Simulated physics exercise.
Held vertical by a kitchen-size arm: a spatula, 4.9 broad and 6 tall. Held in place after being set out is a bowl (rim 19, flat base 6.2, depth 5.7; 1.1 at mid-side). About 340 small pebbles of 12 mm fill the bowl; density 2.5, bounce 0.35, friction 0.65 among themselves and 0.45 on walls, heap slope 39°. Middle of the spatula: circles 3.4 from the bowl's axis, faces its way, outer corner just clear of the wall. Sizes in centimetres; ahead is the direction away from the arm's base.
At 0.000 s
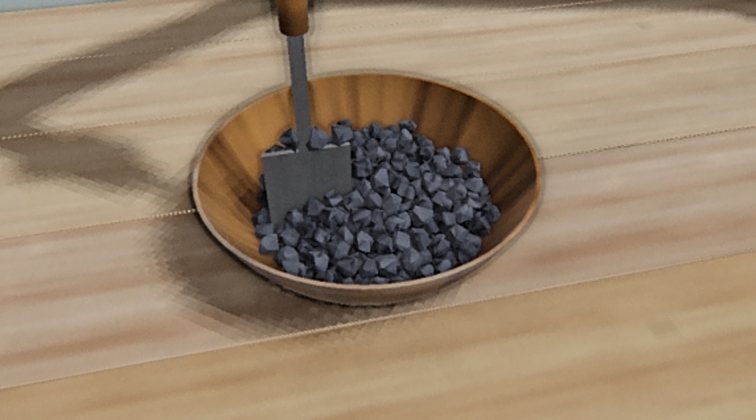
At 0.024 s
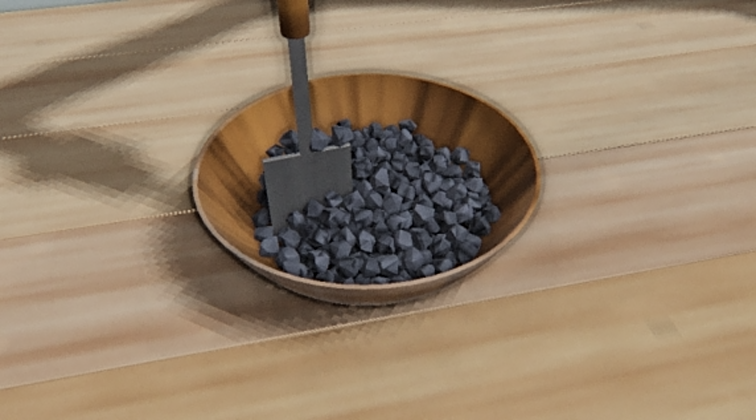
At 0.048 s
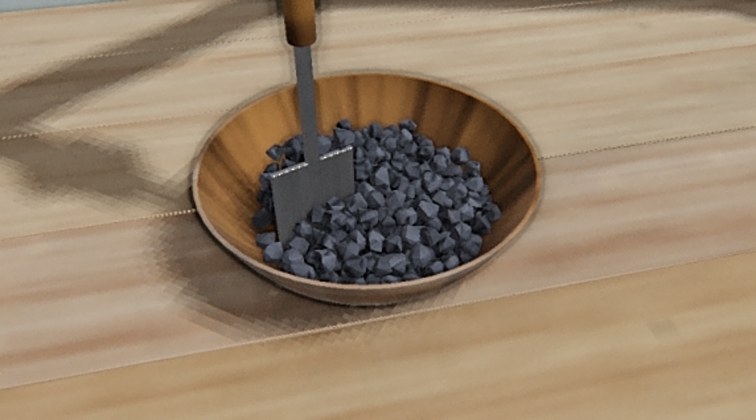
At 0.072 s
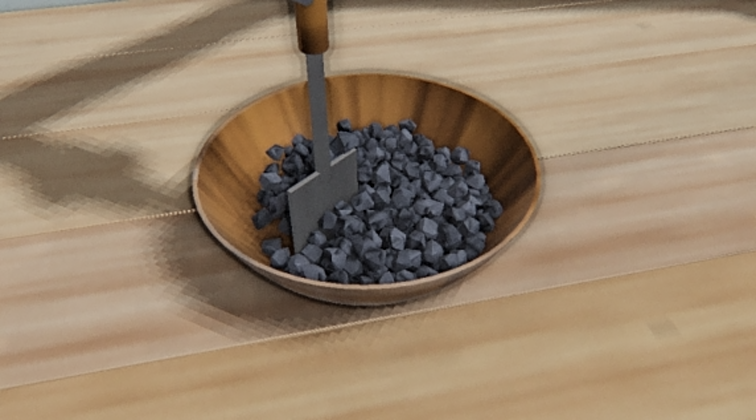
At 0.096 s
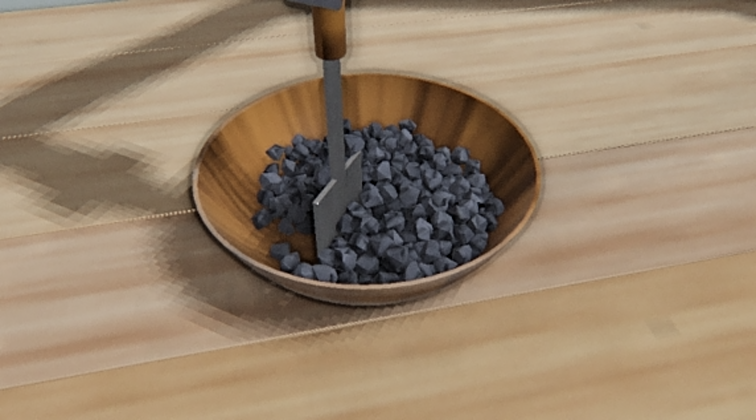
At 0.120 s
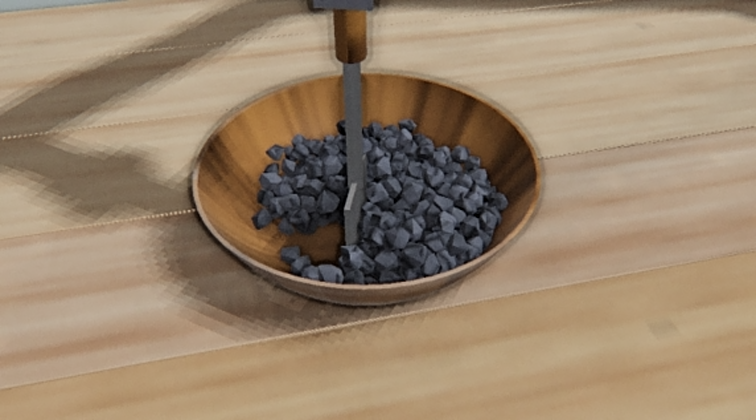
A robot arm, only its dark tip showing at the top edge in the later part, holds a wooden-handled metal spatula upright in a brown bowl on a pale plank surface, seen from above at an angle. Dark grey pebbles fill the bowl, the flat blade sunk among them at the left. The blade sweeps slowly rightward, turning edge-on and pushing pebbles aside, leaving a gap behind, while bowl and camera stay still.
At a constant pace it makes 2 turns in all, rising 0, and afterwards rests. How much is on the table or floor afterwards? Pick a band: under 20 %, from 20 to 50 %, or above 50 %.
From 20 to 50 %.
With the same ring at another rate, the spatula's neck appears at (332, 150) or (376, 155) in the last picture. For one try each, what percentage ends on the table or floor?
Roughly 25 per cent on the first try and 45 per cent on the second.
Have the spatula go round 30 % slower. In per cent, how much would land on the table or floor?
30 per cent.
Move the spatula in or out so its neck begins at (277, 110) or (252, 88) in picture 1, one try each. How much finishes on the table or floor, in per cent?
Roughly 55 % and 25 %.
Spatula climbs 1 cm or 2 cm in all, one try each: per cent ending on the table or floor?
I'd reckon around 35 and 25 per cent.
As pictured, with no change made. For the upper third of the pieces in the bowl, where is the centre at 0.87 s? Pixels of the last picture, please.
Centre, approx.: (411, 118).
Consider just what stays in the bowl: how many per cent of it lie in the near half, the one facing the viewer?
Near 60 per cent of what stays in the bowl.
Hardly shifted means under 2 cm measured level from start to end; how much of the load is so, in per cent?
Around 5 in a hundred, roughly.
After 0.49 s, 324° round, highest piece 8 above the table; 288 in the bowl, 39 on the table or floor, 8 in flight or on the tool.
After 0.87 s, 219° round, highest piece 8 above the table; 227 in the bowl, 93 on the table or floor, 15 in flight or on the tool.
After 1.25 s, 0° round, highest piece 8 above the table; 204 in the bowl, 130 on the table or floor, 1 in flight or on the tool.
After 1.95 s, 0° round, highest piece 8 above the table; 204 in the bowl, 131 on the table or floor.
At rest, 204 in the bowl, 131 on the table or floor. That is 39 % on the table or floor.
